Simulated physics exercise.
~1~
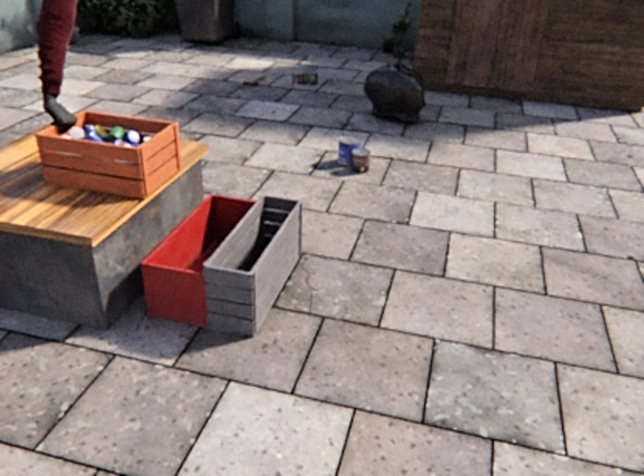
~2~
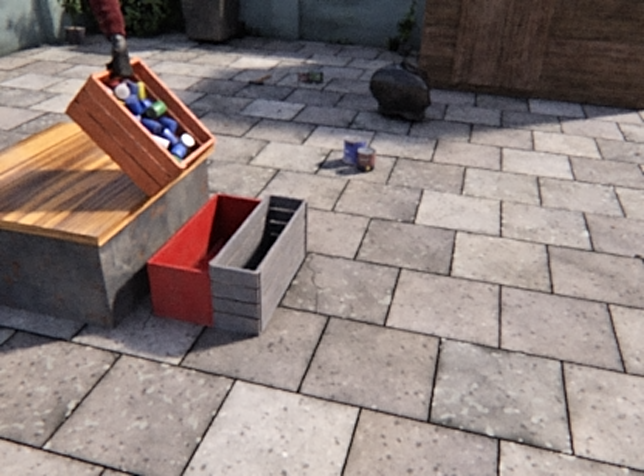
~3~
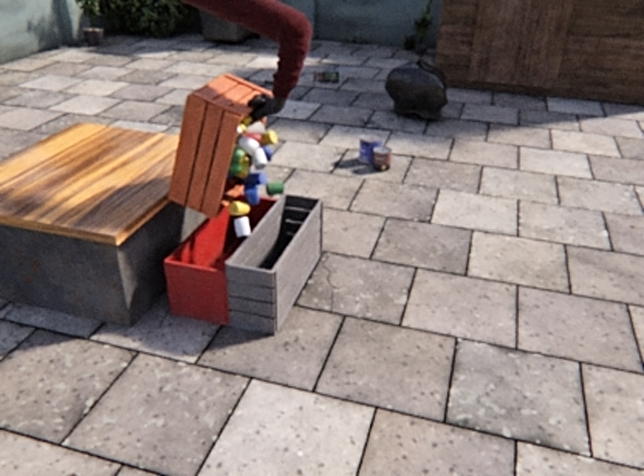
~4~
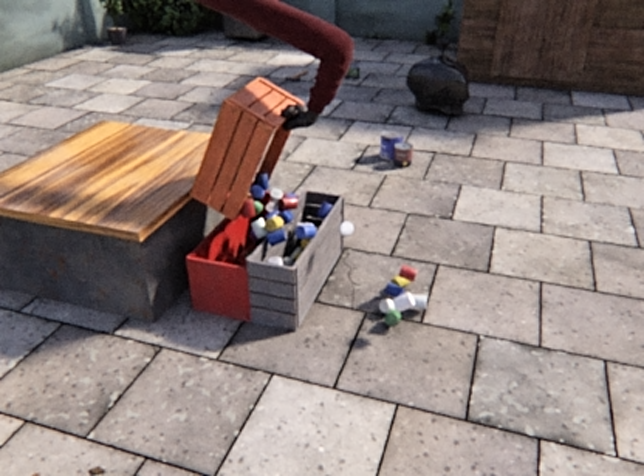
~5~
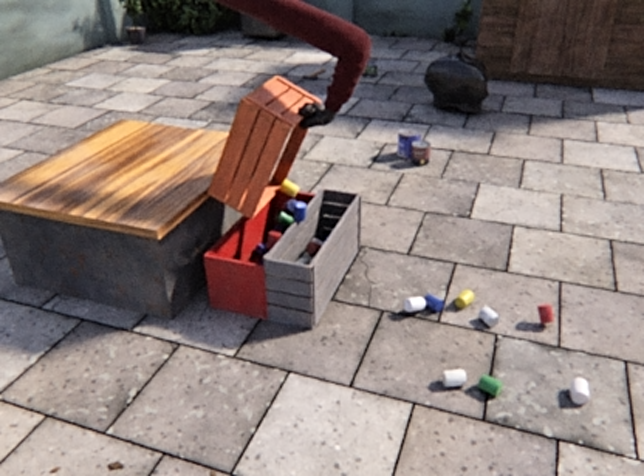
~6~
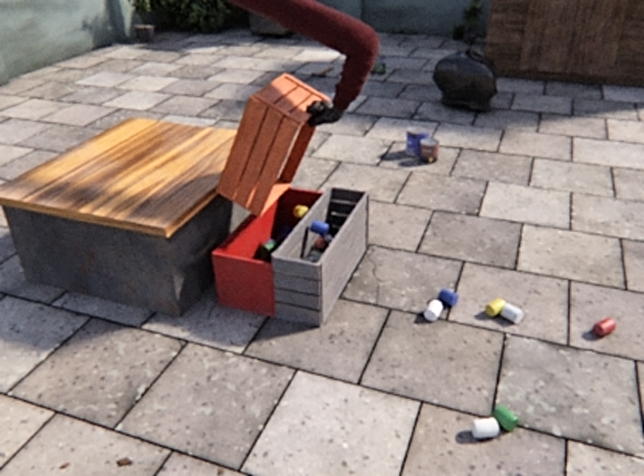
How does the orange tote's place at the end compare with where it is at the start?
At the start the orange tote sits upright on top of the bench, at its back left part. By the end it is farther right, tipped over and held by the arm at the bench's right edge, above the red box.
